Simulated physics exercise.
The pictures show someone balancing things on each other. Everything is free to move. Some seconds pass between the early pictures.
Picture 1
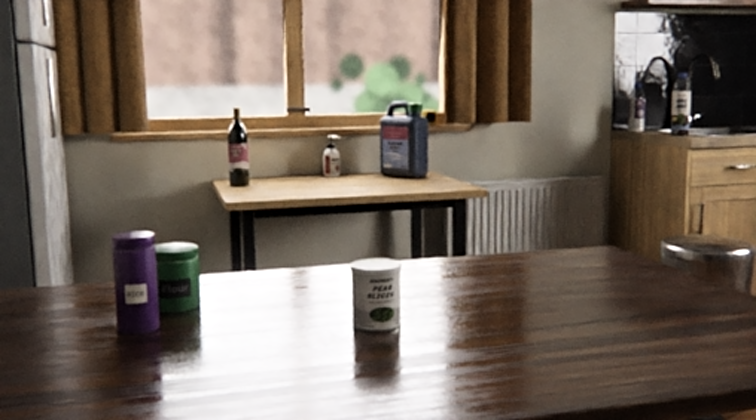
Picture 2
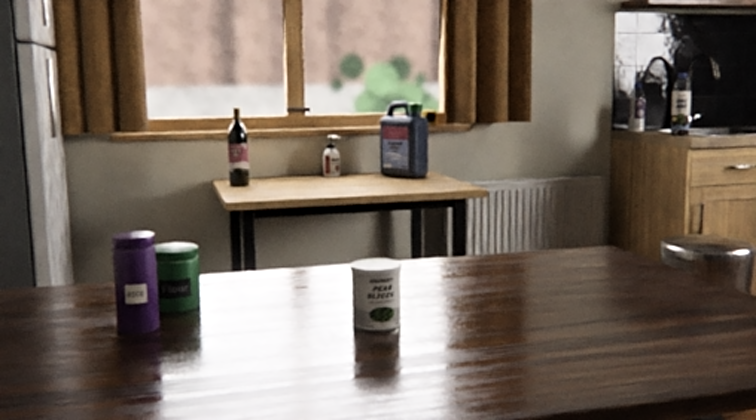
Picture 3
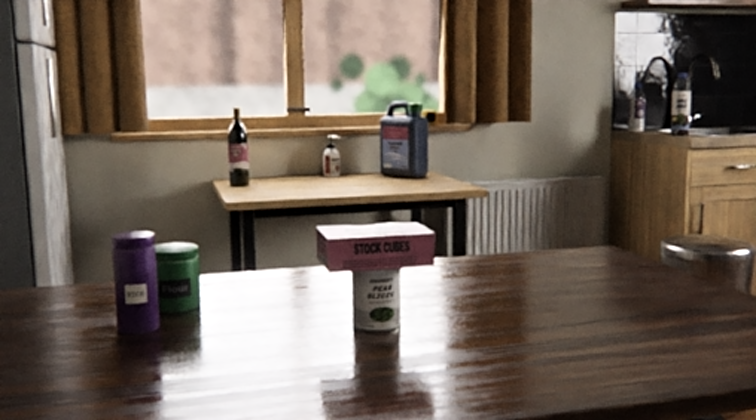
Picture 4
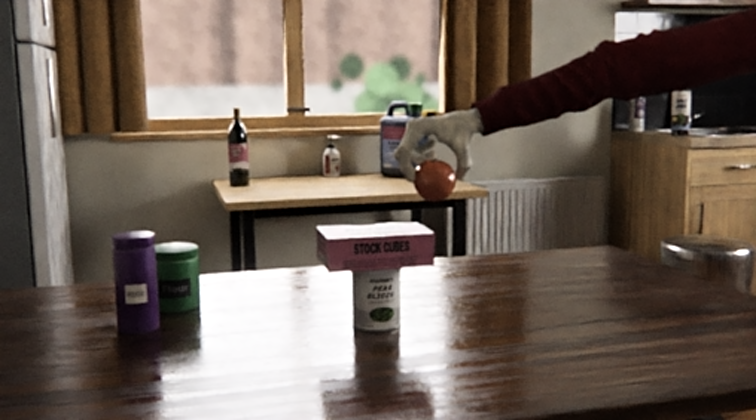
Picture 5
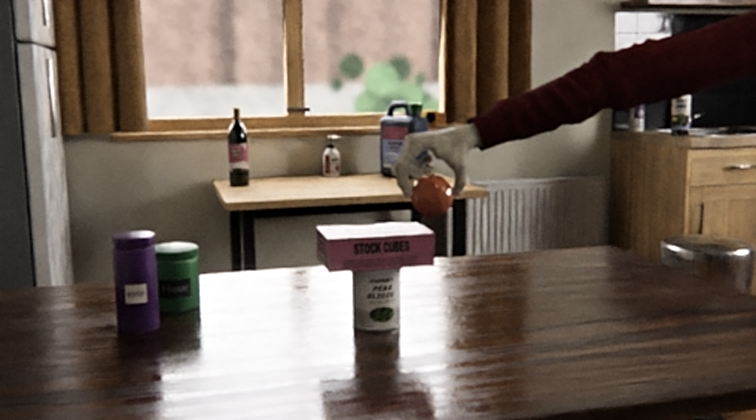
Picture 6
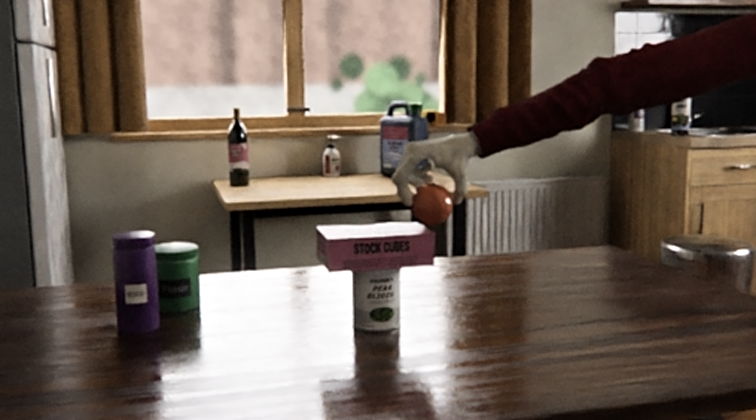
A hand in a red sleeve lowering an orange tomato toward the right end of a pink packet balanced on a white tin.
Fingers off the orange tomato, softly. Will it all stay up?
Here the pile gives way.
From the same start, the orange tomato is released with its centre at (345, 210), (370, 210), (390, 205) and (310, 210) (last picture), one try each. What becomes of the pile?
First, it stays up; second, it keeps its balance; third, it holds; fourth, it loses its balance.
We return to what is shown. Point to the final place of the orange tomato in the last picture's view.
Around (501, 291).
Then, 0.40 s on from there, orange tomato now fallen; pink packet turned 50° from how it was put.
Then, 0.50 s on from there, pink packet now fallen.
In the end, fallen, pink packet and orange tomato; the other 3 unmoved. At the end, from the last picture's camera, orange tomato near (502, 291). The pile loses its balance.
